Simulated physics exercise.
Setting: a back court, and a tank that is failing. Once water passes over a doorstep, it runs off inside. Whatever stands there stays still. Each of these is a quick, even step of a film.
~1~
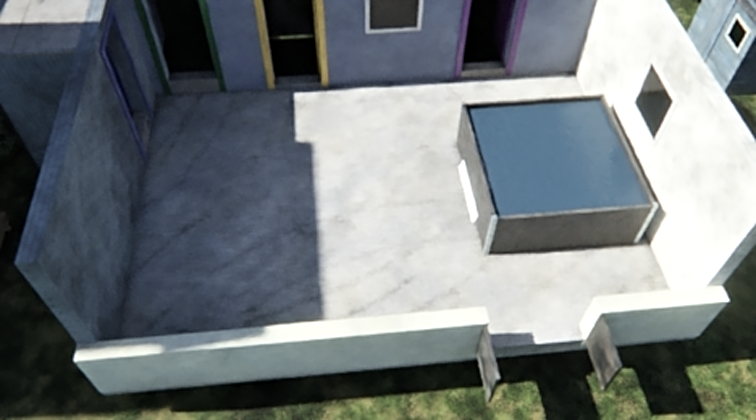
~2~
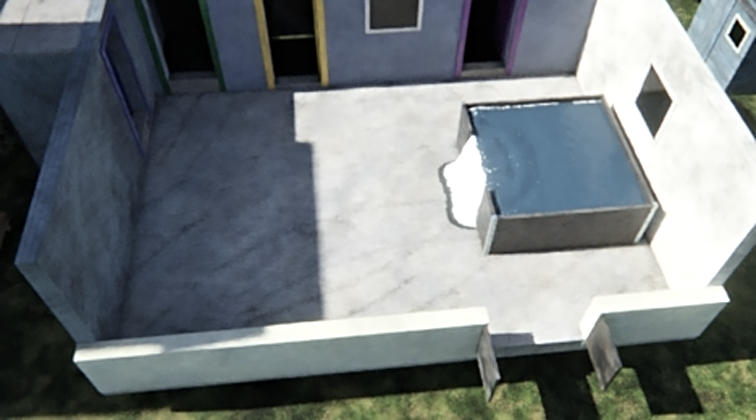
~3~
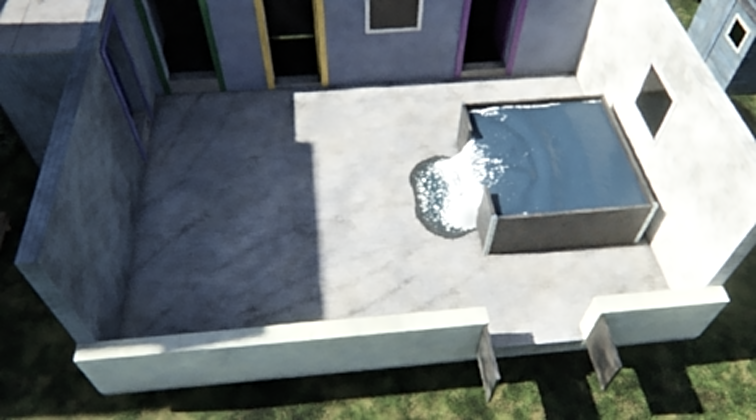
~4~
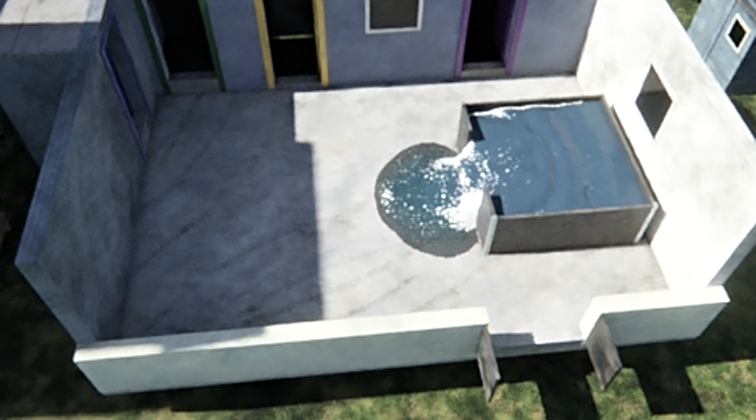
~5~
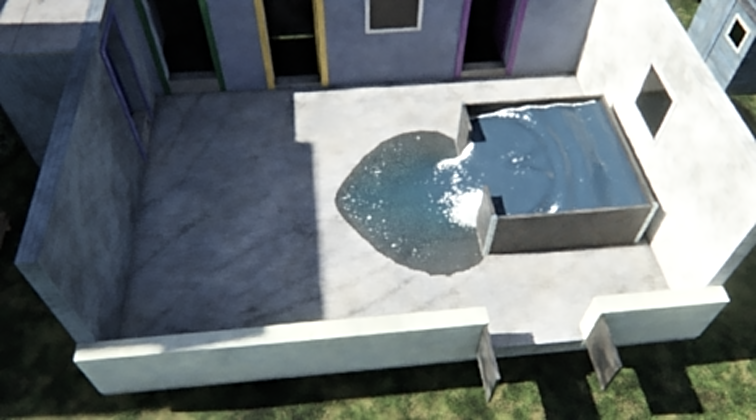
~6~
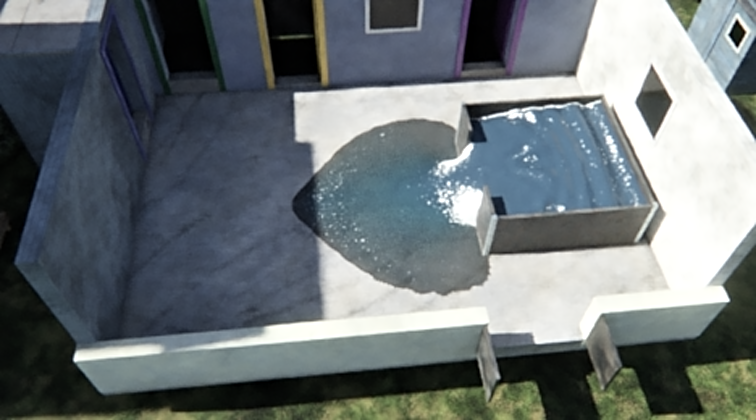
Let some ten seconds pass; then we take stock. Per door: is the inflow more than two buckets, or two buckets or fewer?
As I see it, the blue door will pass two buckets at most; the green door will pass two buckets at most; the yellow door will pass more than two buckets; the purple door will pass two buckets at most.
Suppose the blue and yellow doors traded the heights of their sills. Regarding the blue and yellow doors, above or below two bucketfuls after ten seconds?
You'd find the blue door tops the limit and the yellow door stays short.
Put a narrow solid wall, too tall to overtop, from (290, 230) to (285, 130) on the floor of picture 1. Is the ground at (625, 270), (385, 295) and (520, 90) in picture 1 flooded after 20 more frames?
Taking the points in turn, they are high and dry, inundated and high and dry.
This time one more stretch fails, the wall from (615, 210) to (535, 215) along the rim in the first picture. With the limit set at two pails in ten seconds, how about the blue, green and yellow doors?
Result - blue: Below the limit; green: Below the limit; yellow: Below the limit.
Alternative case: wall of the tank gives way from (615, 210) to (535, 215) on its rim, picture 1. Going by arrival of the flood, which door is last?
My answer is the one in green.
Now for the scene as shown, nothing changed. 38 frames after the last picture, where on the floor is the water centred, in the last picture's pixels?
Close to pixel (350, 199).
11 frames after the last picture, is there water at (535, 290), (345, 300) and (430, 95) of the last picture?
In turn, the points end up high and dry, soaked and high and dry.
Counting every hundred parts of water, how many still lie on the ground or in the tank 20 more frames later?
Estimate: 100 %.
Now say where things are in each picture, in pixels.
Still water in the tank at (552, 155), in the first frame.
The front is at (448, 166), out from the gap at (475, 181), in the second frame.
Water pours out at (474, 184) and has run to (418, 171), in the third frame.
Water pours out at (474, 184) and has run to (379, 195), in the fourth frame.
The front is at (340, 201), out from the gap at (474, 184), in the fifth frame.
Water pours out at (474, 184) and has run to (300, 212), in the sixth frame.
A moment on, water covers 50 % of the floor; the blue door not reached, the green door not reached, the yellow door not reached, the purple door not reached.
Next, water covers 70 % of the floor; the blue door wet at the sill, nothing in, the green door wet at the sill, nothing in, the yellow door under two buckets in, the purple door not reached.
Then, water covers 70 % of the floor; the blue door wet at the sill, nothing in, the green door wet at the sill, nothing in, the yellow door over two buckets in, the purple door not reached.
Later, water covers 70 % of the floor; the blue door wet at the sill, nothing in, the green door under two buckets in, the yellow door over two buckets in, the purple door wet at the sill, nothing in.
In the end, water covers 100 % of the floor; the blue door wet at the sill, nothing in, the green door under two buckets in, the yellow door far over two buckets in, the purple door wet at the sill, nothing in.
